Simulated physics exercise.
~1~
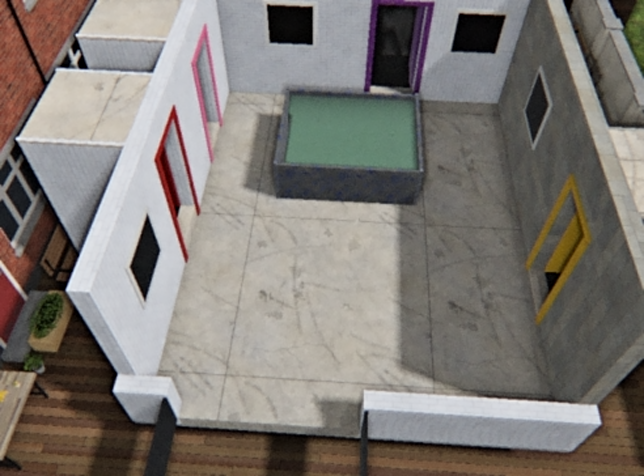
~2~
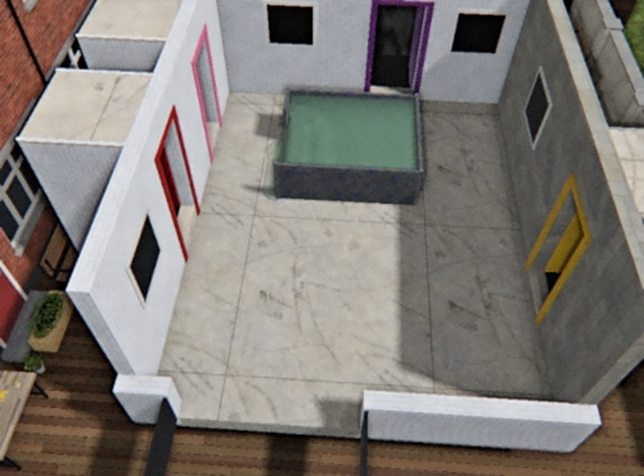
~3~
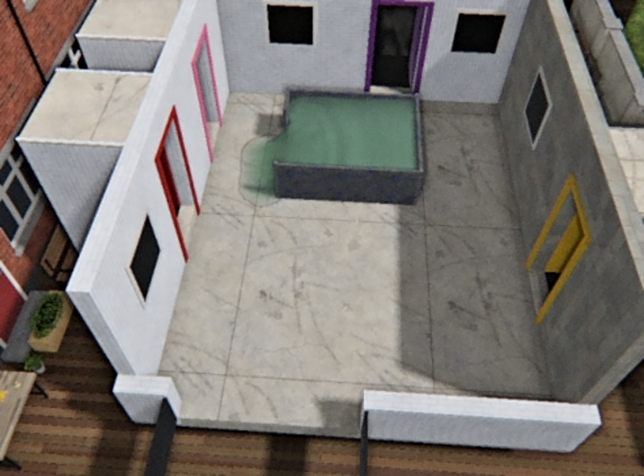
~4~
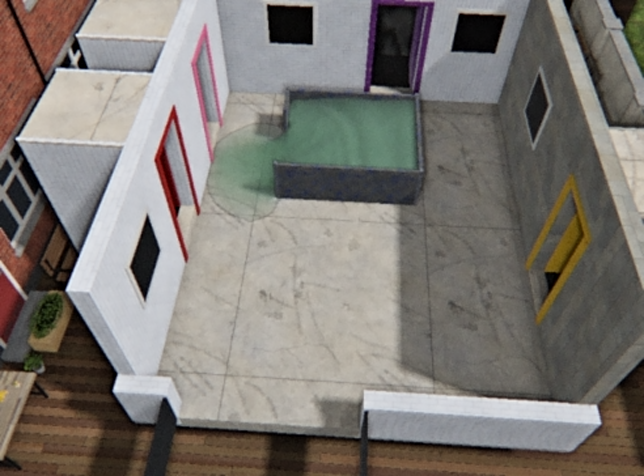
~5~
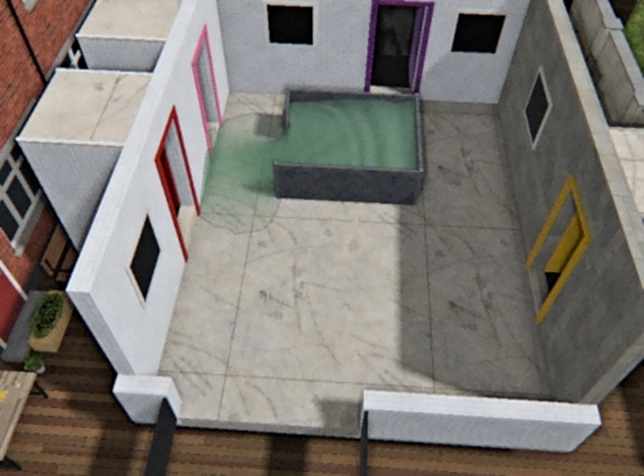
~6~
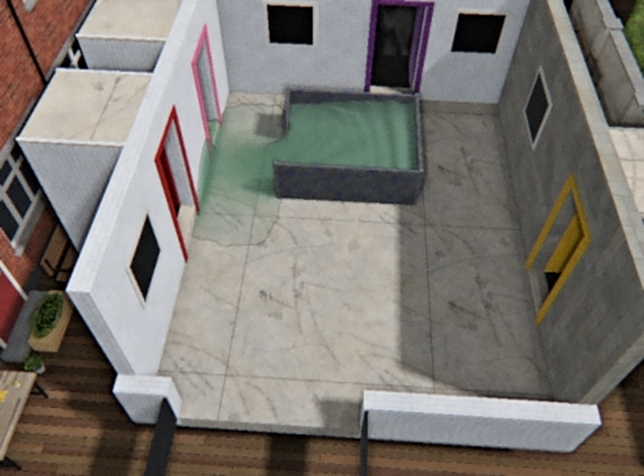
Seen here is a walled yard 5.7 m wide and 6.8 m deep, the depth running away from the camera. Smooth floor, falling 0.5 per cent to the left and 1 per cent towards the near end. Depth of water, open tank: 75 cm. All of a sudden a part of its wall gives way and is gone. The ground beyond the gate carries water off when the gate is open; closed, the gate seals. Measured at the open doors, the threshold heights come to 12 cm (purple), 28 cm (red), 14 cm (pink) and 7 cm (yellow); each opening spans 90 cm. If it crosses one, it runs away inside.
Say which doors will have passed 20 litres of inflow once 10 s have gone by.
My guess is the purple door lets through less than the limit; my guess is the red door lets through less than the limit; my guess is the pink door lets through more than the limit; my guess is the yellow door lets through less than the limit.
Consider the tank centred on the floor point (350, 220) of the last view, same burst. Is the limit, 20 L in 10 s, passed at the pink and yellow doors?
Measured against the limit, the pink door stays within it and the yellow door stays within it.
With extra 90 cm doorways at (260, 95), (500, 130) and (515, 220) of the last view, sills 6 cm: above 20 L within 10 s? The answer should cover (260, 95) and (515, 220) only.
More, less.
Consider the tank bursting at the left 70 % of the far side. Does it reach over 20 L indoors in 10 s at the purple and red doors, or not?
Purple beyond, red short.
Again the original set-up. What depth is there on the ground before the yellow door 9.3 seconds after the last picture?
Around 2.5 cm deep.
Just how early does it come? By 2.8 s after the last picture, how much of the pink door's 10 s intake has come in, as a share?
About 85%.
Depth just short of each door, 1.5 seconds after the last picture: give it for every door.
In cm: Purple 0, red 25, pink 36, yellow 0.
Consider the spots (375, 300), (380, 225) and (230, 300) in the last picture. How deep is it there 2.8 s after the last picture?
Listed order: 0 / 0 / 6 cm.
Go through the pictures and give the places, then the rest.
The first frame shows the open tank at (350, 131) is whole and still, 75 cm deep.
In the second frame, water pours out at (283, 159) and has run 0.7 m, to (270, 196); typically 6 cm deep outside, 75 cm at the open tank's back.
In the third frame, water pours out at (283, 160) and has run 1.0 m, to (254, 142); typically 12 cm deep outside, 75 cm at the open tank's back.
In the fourth frame, the front is at (215, 149), 1.5 m from the gap at (283, 161); 2.5 m2 of floor is under water; 75 cm left at the back of the open tank.
In the fifth frame, water pours out at (283, 161) and has run 1.8 m, to (200, 210); typically 9 cm deep outside, 73 cm at the open tank's back.
In the sixth frame, the front is at (194, 231), 2.1 m from the gap at (283, 161); 4.1 m2 of floor is under water; 65 cm left at the back of the open tank.
Then, 0.7 s after the last picture water covers 15 % of the floor and is deepest (54 cm) near (218, 176); purple door not reached, red door 25 cm at the sill, 0 L in, pink door 39 cm at the sill, 105 L in, yellow door not reached.
Then, 1.5 s after the last picture water covers 30 % of the floor and is deepest (46 cm) near (209, 176); purple door not reached, red door 25 cm at the sill, 1 L in, pink door 36 cm at the sill, 242 L in, yellow door not reached.
Then, 2.8 s after the last picture water covers 50 % of the floor and is deepest (29 cm) near (229, 95); purple door 4 cm at the sill, 0 L in, red door 16 cm at the sill, 2 L in, pink door 24 cm at the sill, 361 L in, yellow door not reached.
Then, 5.3 s after the last picture water covers 65 % of the floor and is deepest (18 cm) near (209, 176); purple door 8 cm at the sill, 0 L in, red door 11 cm at the sill, 2 L in, pink door 15 cm at the sill, 411 L in, yellow door not reached.
Then, 9.3 s after the last picture water covers 90 % of the floor and is deepest (10 cm) near (408, 415); purple door 6 cm at the sill, 0 L in, red door 7 cm at the sill, 2 L in, pink door 8 cm at the sill, 414 L in, yellow door 2 cm at the sill, 0 L in.
